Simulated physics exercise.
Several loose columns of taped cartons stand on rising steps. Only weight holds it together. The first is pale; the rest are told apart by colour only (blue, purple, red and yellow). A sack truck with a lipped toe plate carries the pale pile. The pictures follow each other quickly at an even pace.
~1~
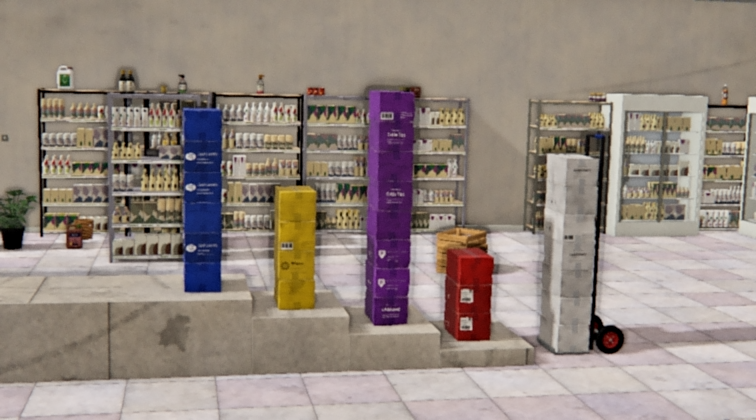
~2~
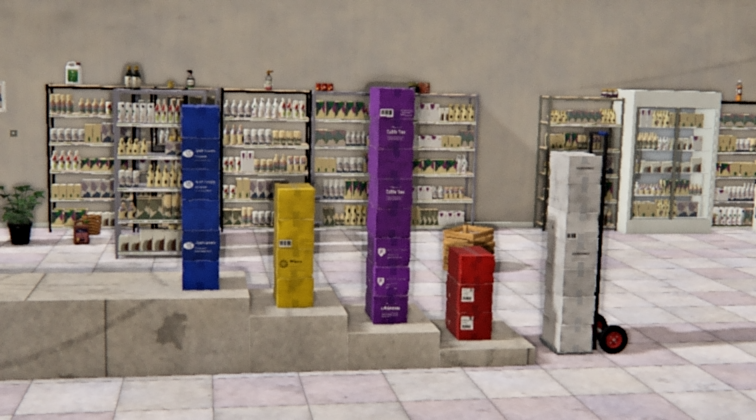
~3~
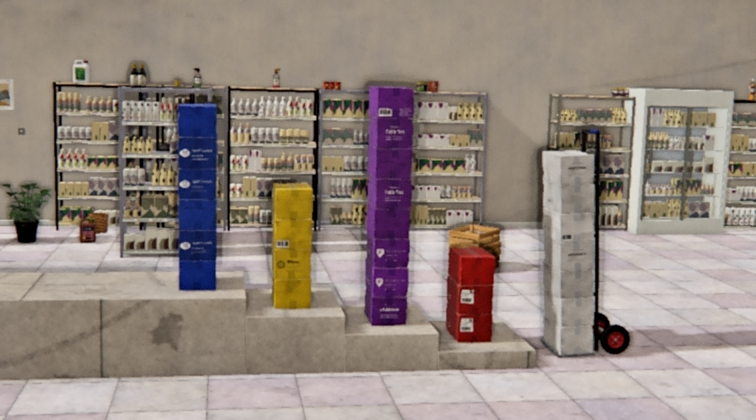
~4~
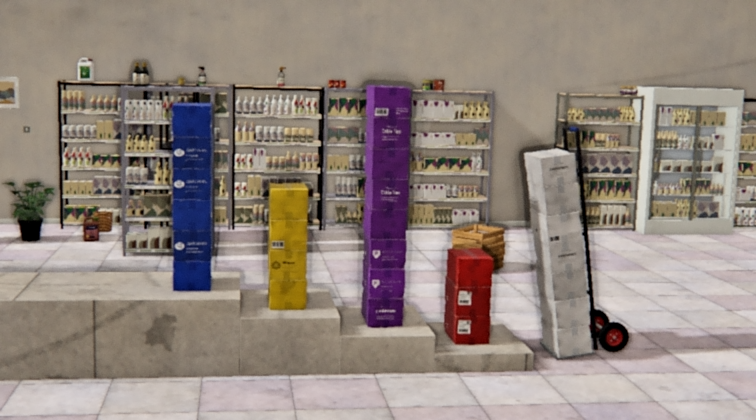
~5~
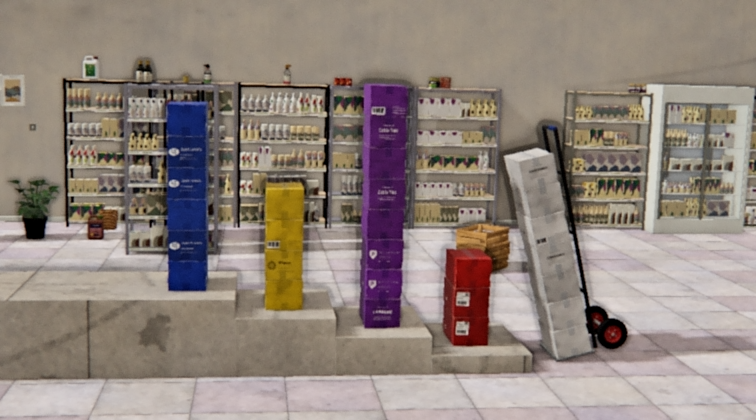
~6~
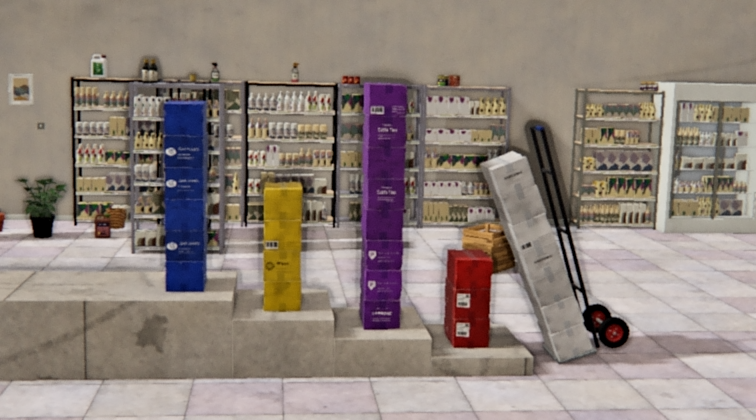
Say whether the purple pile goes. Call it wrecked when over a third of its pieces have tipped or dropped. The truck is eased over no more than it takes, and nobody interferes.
In the end the purple column is left standing.
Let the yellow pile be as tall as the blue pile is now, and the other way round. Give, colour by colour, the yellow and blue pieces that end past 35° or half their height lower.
Down at the end: Yellow 0, blue 0.
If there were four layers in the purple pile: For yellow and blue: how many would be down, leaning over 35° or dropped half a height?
Pile by pile, yellow 0, blue 0.
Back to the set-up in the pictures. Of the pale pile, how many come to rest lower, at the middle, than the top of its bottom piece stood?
The count is 1.
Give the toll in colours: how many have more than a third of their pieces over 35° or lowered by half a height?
It comes to 0.
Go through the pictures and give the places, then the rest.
In the first picture (places mark the middle of the side facing us; the camera moves round a little), truck frame (601, 181) level; top purple carton (397, 107); top red carton (477, 271); the rest undisturbed.
In the second picture, truck frame (604, 178) level; top purple carton (397, 104).
In the third picture, truck frame (597, 177) rocked barely, top of the pale pile leaning barely; top purple carton (396, 103); the rest undisturbed.
In the fourth picture, truck frame (581, 175) rocked a little, top of the pale pile leaning a little; top purple carton (393, 103); the rest undisturbed.
In the fifth picture, truck frame (564, 174) rocked a little, top of the pale pile leaning a little; top purple carton (389, 101); the rest undisturbed.
In the sixth picture, truck frame (554, 174) rocked clearly, top of the pale pile leaning clearly; top purple carton (388, 100); top blue carton (183, 120); the rest undisturbed.
Soon after the last picture, 1 of the pale pile down; none of the 8 purple cartons down (0 of 21 in all colours); top purple carton unmoved.
A little later, 7 of the pale pile down; none of the 8 purple cartons down (0 of 21 in all colours); top purple carton unmoved; top red carton shifted half its height.
At rest, 7 of the pale pile down; none of the 8 purple cartons down (0 of 21 in all colours); top purple carton unmoved; top red carton leaning barely. As the last picture would show them, middles, top purple carton near (384, 99), top red carton near (447, 269).
